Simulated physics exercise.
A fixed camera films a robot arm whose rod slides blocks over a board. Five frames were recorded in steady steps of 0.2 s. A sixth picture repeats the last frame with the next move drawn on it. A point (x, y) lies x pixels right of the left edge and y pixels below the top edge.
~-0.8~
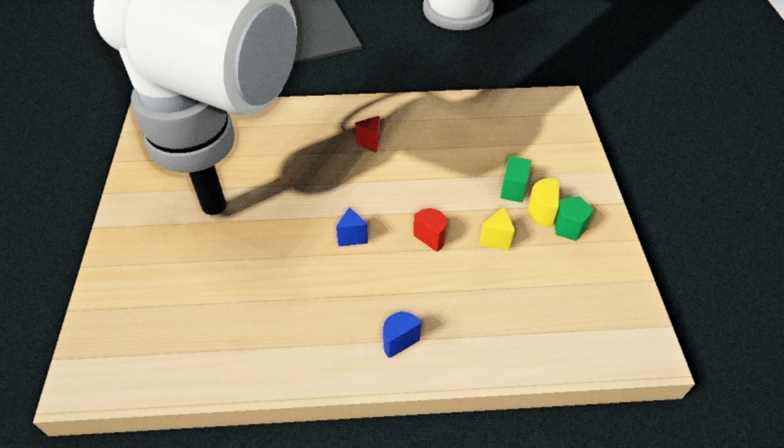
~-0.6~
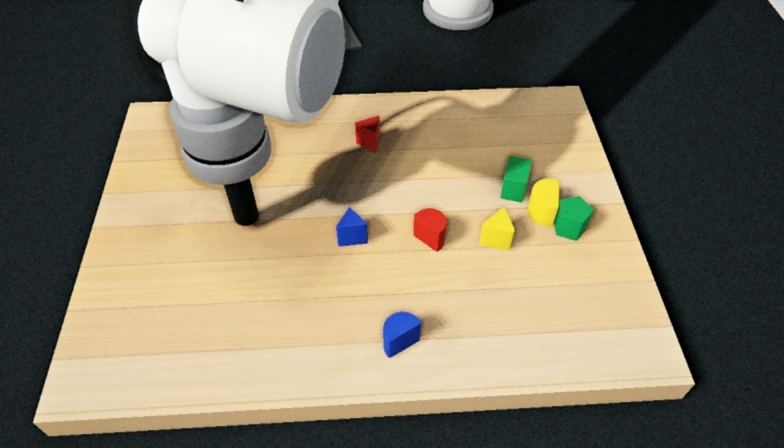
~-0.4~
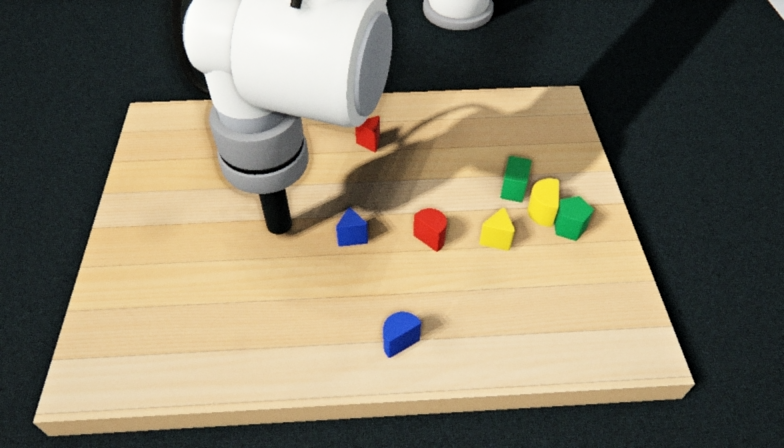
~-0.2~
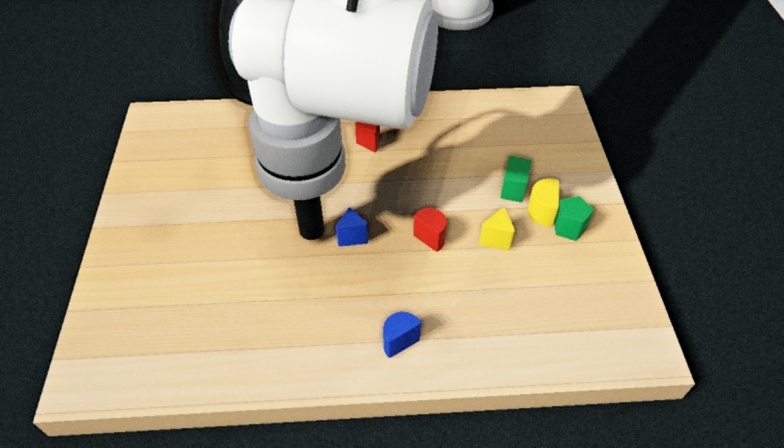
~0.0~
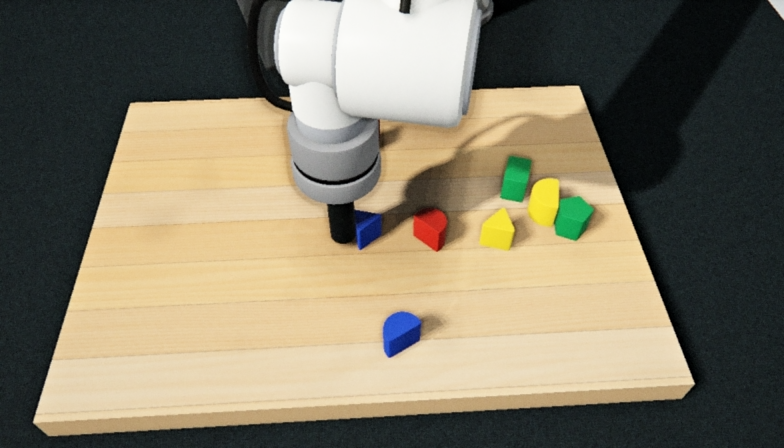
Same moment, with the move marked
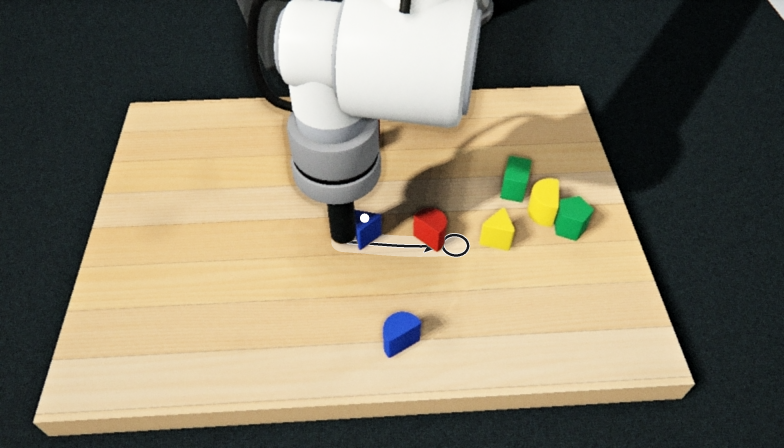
On a wooden board, a robot arm's black rod moves right and nudges a blue triangle.
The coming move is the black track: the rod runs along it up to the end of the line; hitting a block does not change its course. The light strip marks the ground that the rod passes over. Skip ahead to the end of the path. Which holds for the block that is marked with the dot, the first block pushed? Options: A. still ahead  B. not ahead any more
B (not ahead any more)
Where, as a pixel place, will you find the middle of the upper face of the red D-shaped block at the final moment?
The middle of its top is at (459, 208).
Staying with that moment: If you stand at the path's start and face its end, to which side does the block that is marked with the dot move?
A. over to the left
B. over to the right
(A)
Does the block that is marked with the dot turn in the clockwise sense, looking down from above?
The answer is no.
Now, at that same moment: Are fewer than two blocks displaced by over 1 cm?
No.
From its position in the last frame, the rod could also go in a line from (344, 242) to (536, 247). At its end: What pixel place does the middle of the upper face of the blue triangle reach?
Around (424, 205).
Drawn move, from (344, 242) by way of (400, 246) to (455, 245); the dot is on the blue triangle.
On the path given first. One third of the way, rod (381, 237); blue triangle (401, 216), turned 30° anticlockwise.
Two thirds of the way, rod (419, 239); blue triangle (417, 208), turned 65° anticlockwise; red D-shaped block (440, 216), turned 35° clockwise.
At the end, rod (456, 238); blue triangle (417, 208), turned 70° anticlockwise; red D-shaped block (459, 208), turned 35° anticlockwise; yellow triangle still.
